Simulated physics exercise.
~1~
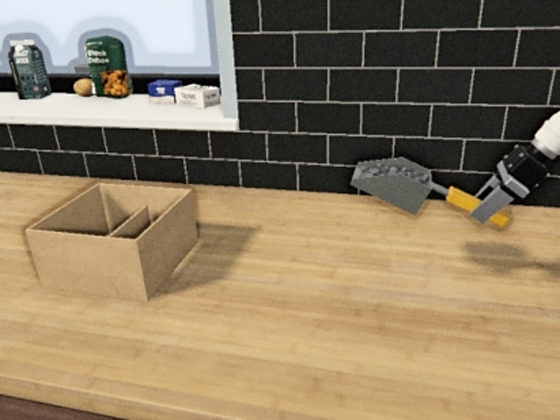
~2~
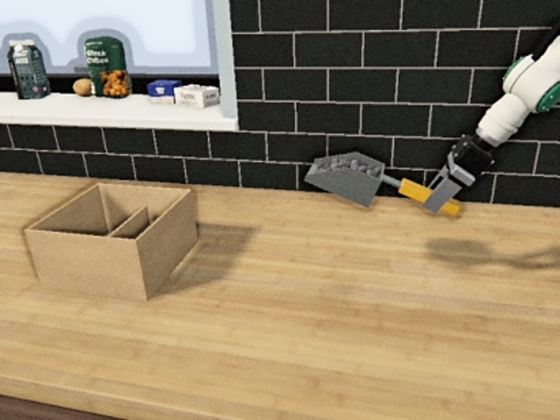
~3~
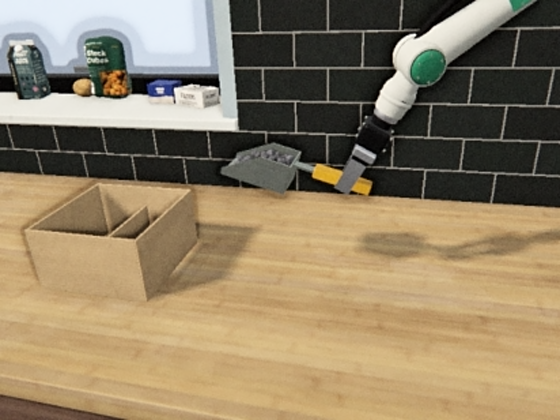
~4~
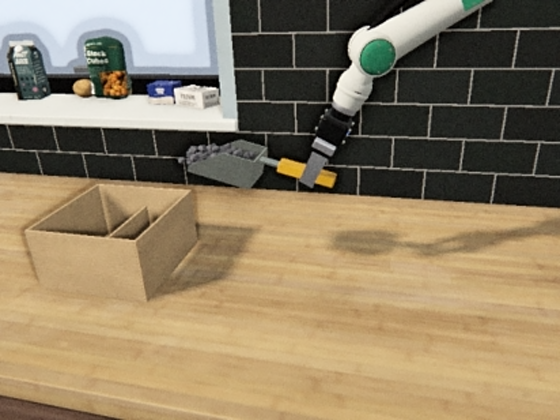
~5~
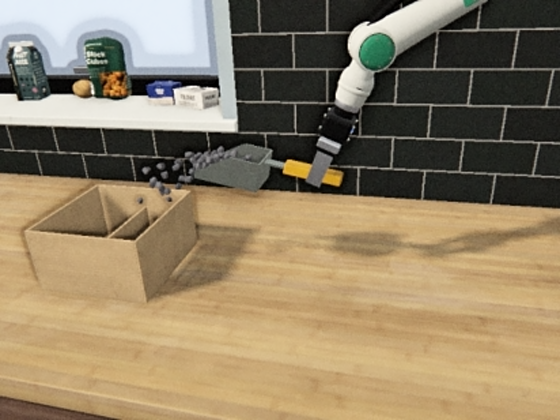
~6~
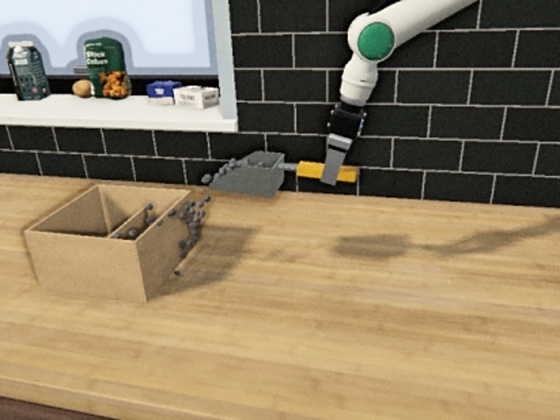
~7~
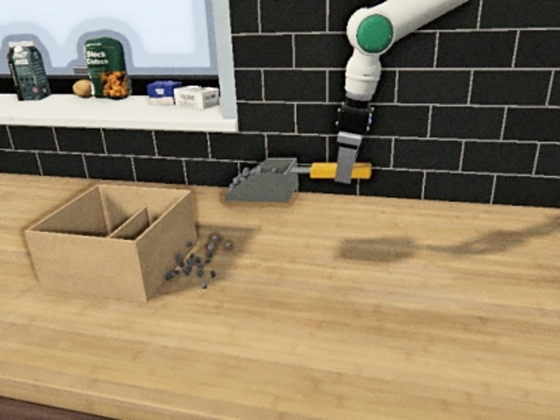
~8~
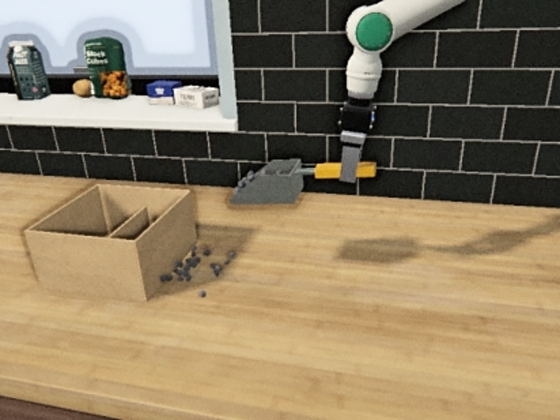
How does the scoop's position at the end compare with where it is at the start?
It starts farther over to the right and ends further left, closer to the box but still to the right of it.
